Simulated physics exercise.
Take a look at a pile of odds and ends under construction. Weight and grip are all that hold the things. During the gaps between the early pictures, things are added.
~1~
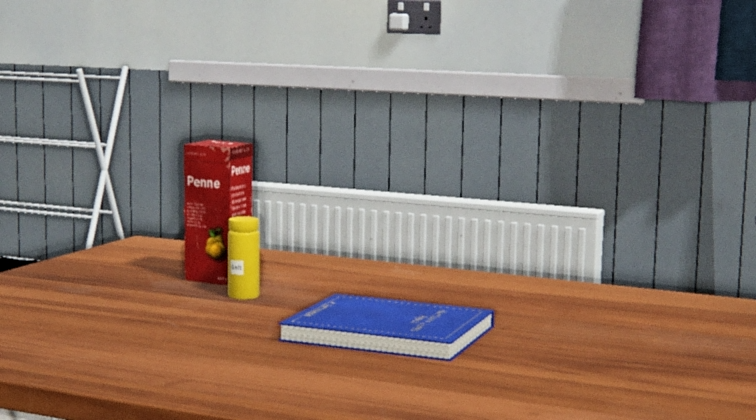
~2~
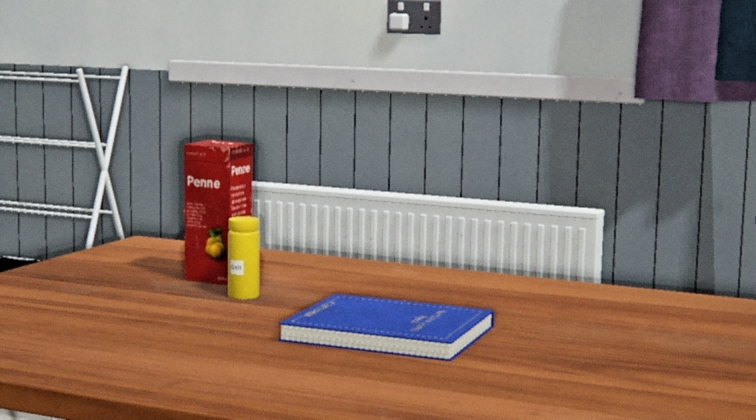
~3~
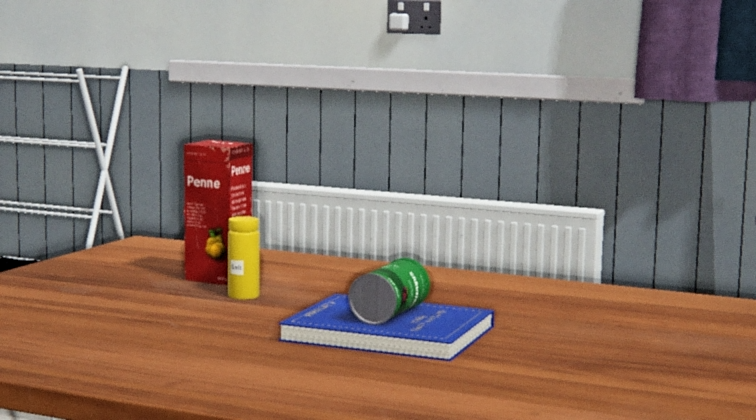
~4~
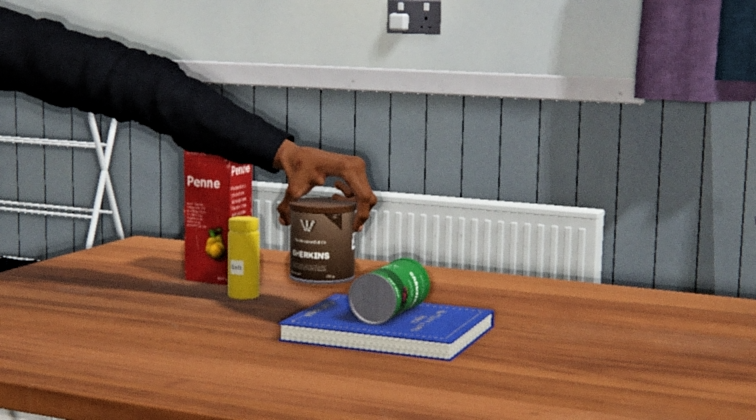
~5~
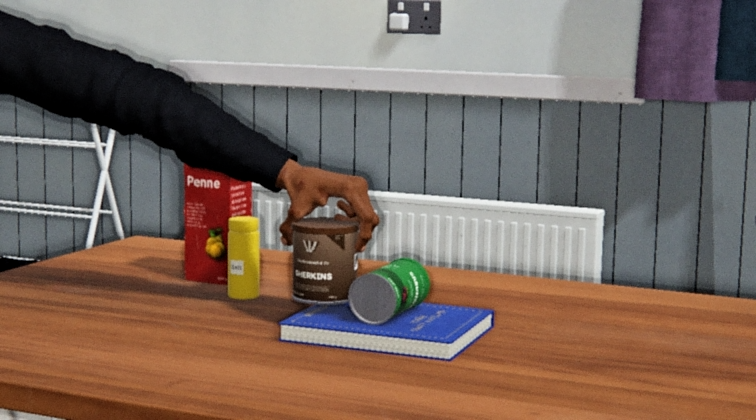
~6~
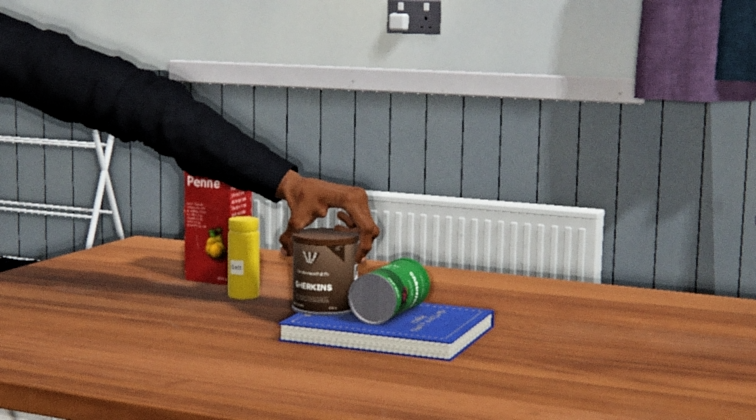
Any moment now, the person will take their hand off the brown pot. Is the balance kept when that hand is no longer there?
Yes, the pile copes with it, I'd say.
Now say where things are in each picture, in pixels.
In the first frame, the last thing is not in view yet; yellow shaker (244, 257).
In the second frame, the last thing is not in view yet; red carton (219, 212).
In the third frame, the last thing is not in view yet; yellow shaker (244, 257).
In the fourth frame, still above its spot; brown pot (323, 240); red carton (219, 212).
In the fifth frame, still above its spot; brown pot (325, 260); yellow shaker (244, 257).
In the sixth frame, set down, still held; brown pot (325, 271); red carton (219, 212).
Then, 1.20 s past the last view, nothing moves.
Then, 2.20 s past the last view, brown pot resting near (325, 271).
Finally, all 5 still in place. Final places as the last picture's camera would see them, brown pot near (325, 271). The pile holds.
